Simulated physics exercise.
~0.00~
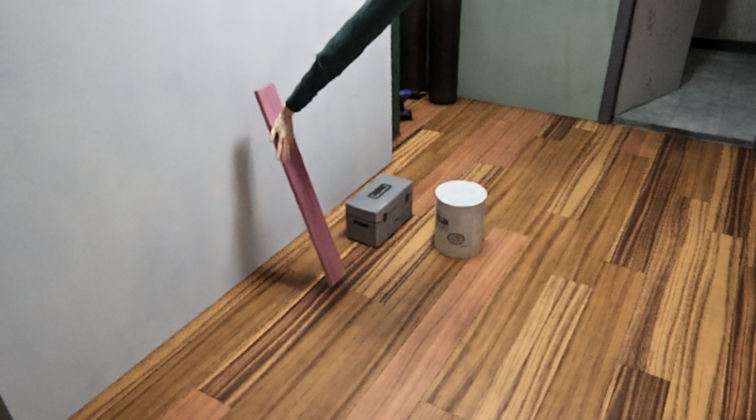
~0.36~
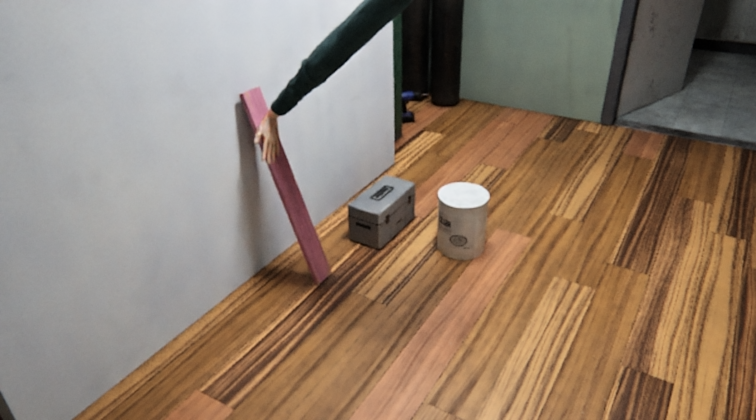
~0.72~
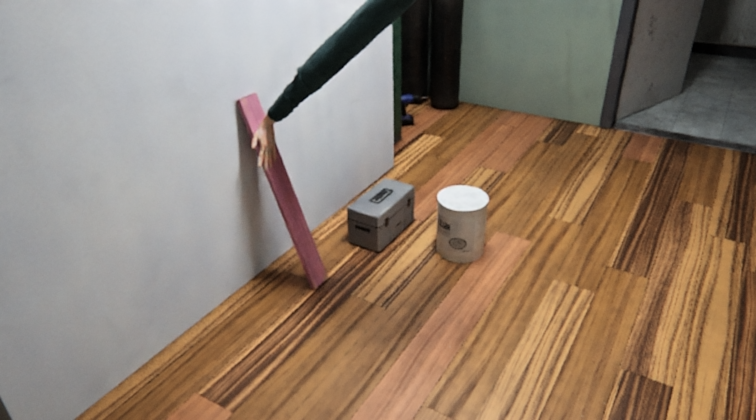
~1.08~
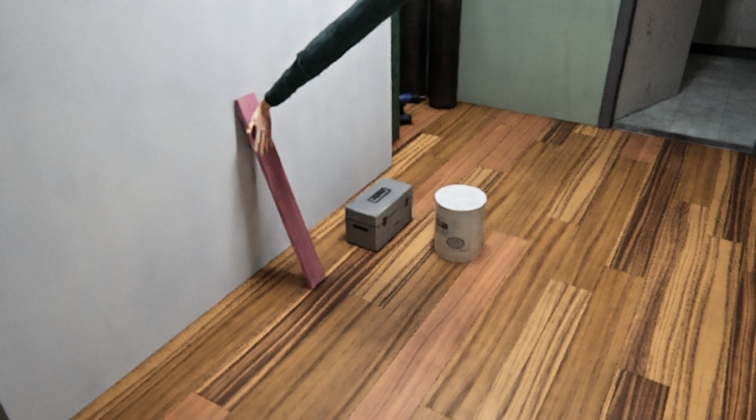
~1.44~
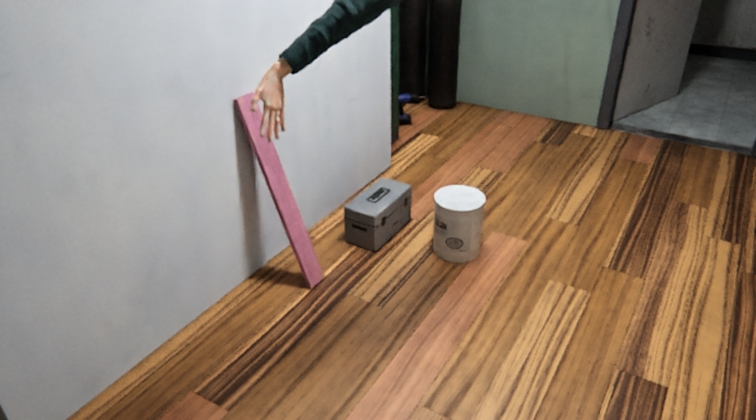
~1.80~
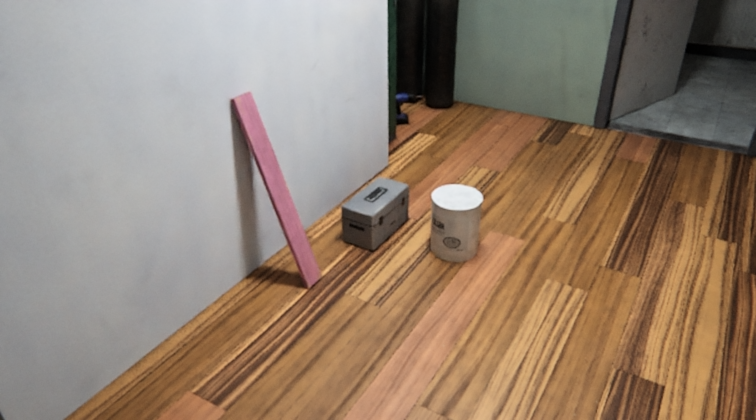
In a room with a striped wooden floor, a hand tilted a pink plank left against a pale wall, then let go and drew away, leaving it leaning there beside a grey toolbox and a white pail that stayed put.
